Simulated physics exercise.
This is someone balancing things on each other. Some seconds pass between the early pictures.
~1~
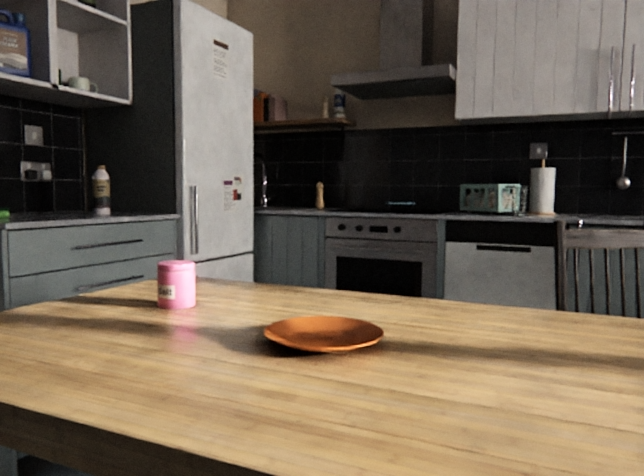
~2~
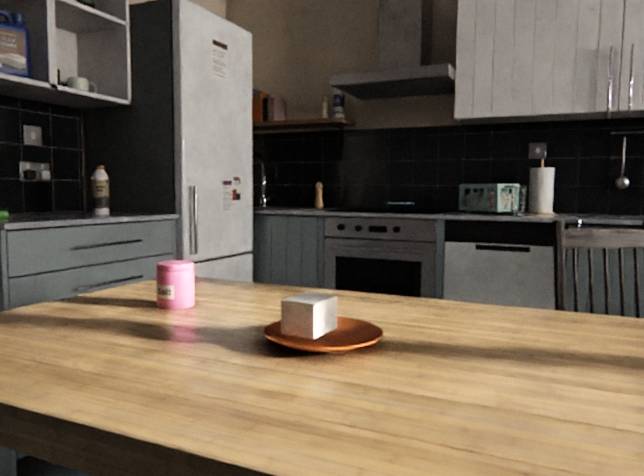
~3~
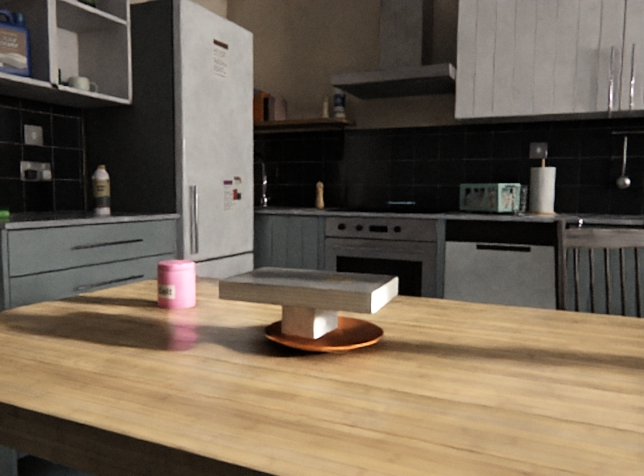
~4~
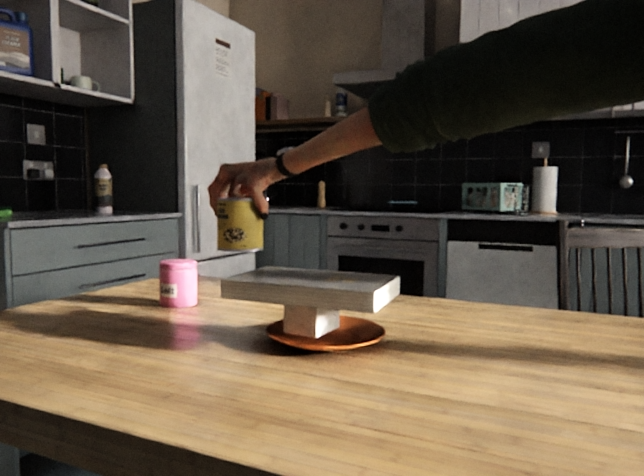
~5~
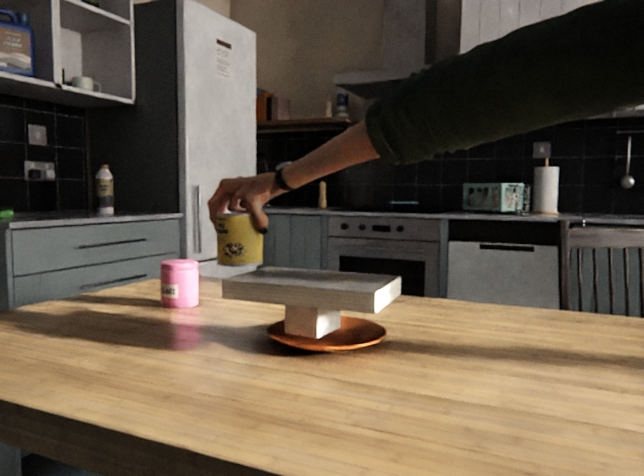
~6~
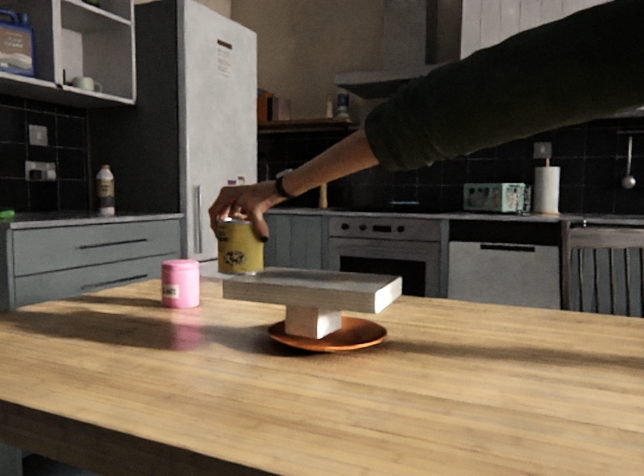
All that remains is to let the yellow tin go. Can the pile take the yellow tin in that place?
As it turns out, it comes apart.
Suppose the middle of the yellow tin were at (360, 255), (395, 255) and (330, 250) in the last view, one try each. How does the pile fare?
In the first case it keeps its balance; in the second case it gives way; in the third case it holds.
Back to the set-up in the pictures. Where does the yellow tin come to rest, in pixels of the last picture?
Around (212, 307).
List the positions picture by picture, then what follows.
In the first frame, the last thing is not in view yet.
In the second frame, the last thing is not in view yet; pink jar (176, 284).
In the third frame, the last thing is not in view yet; white block (310, 314).
In the fourth frame, on its way; yellow tin (241, 224); pink jar (178, 283).
In the fifth frame, on its way; yellow tin (240, 238); white block (313, 313).
In the sixth frame, set down, still held; yellow tin (241, 246); pink jar (180, 283).
Then, 0.30 s later than the last frame, yellow tin now fallen.
Then, 0.40 s later than the last frame, things are still on the move.
Then, 1.80 s later than the last frame, nothing new.
When it is over, fallen, yellow tin; the other 4 as before. End places, in pixels of the last picture, yellow tin near (212, 307). The pile gives way.
